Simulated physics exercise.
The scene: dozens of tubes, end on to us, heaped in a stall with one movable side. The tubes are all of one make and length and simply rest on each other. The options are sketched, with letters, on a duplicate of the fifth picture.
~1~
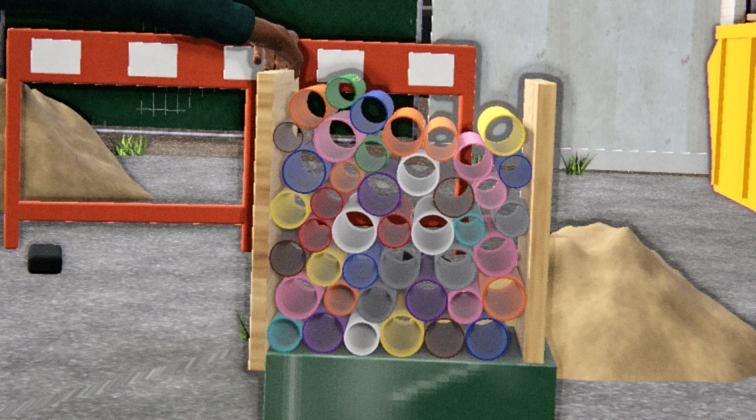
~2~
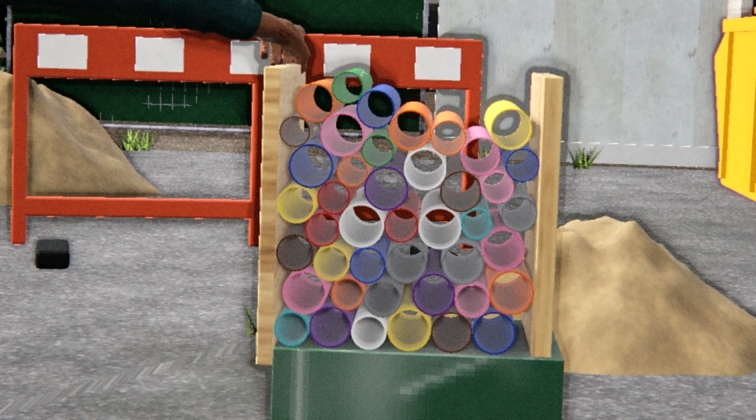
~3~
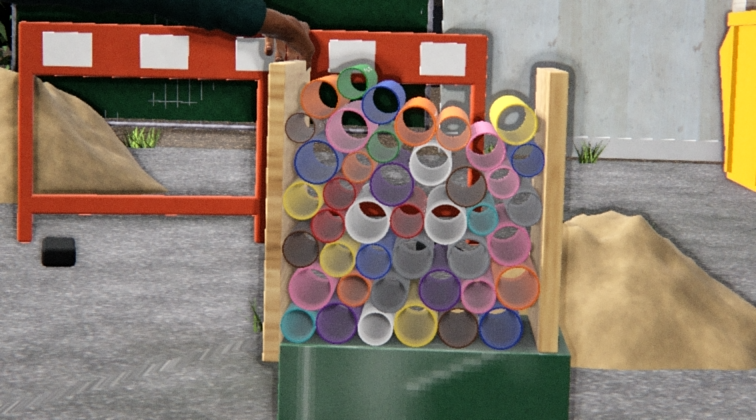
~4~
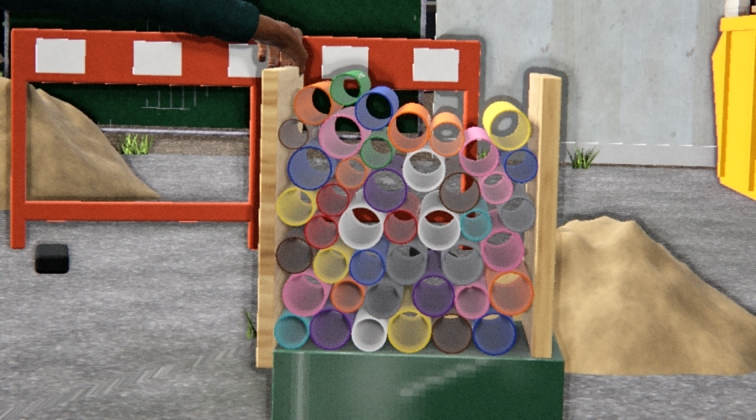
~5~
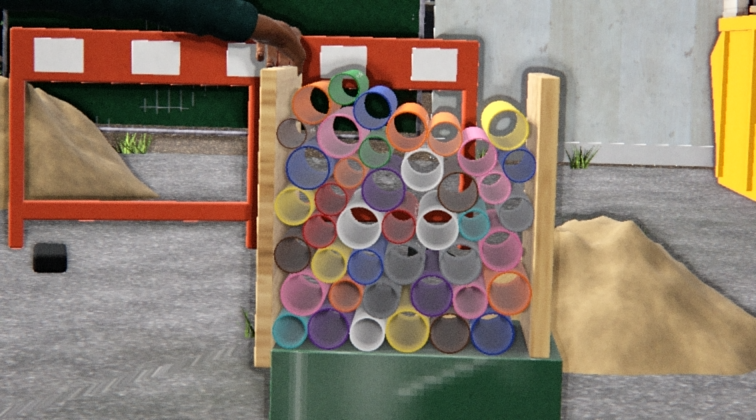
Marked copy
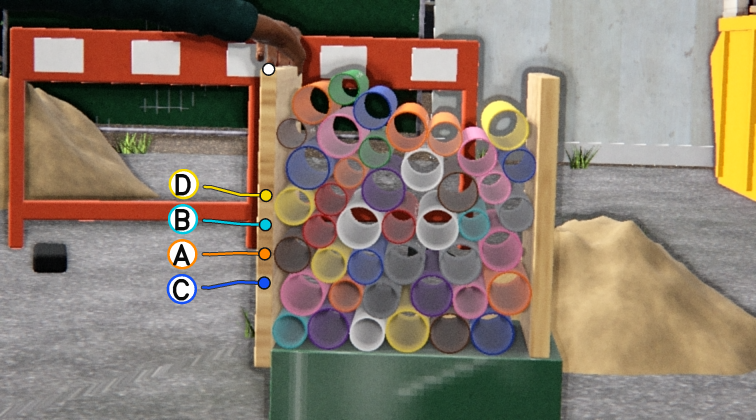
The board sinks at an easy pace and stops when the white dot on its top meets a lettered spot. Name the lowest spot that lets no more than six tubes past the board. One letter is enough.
The last mark within the limit is B.
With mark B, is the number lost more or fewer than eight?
Fewer than eight.
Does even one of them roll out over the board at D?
At D: Yes.
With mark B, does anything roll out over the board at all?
Yes.
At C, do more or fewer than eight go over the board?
More than eight.
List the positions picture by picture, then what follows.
A grey tube (399, 268); a red tube (394, 231); a purple tube (379, 194), in the first frame.
A purple tube (386, 188); a grey tube (519, 214), in the second frame.
An orange tube (415, 126); a blue tube (381, 105), in the third frame.
Side board (282, 206); a turquoise tube (292, 331), in the fourth frame.
A blue tube (493, 333); a brown tube (293, 255); a grey tube (404, 264), in the fifth frame.
On the marked copy, A at (265, 254); B at (265, 225); C at (264, 283); D at (266, 195); the white dot at (268, 69).
Taking B. A third of the way, top of the board (276, 138).
Two thirds of the way, top of the board (275, 214).
When it is over, top of the board (274, 225), five out over the board.
As for the rest, A more than six out over the board; C more than six out over the board; D five out over the board.
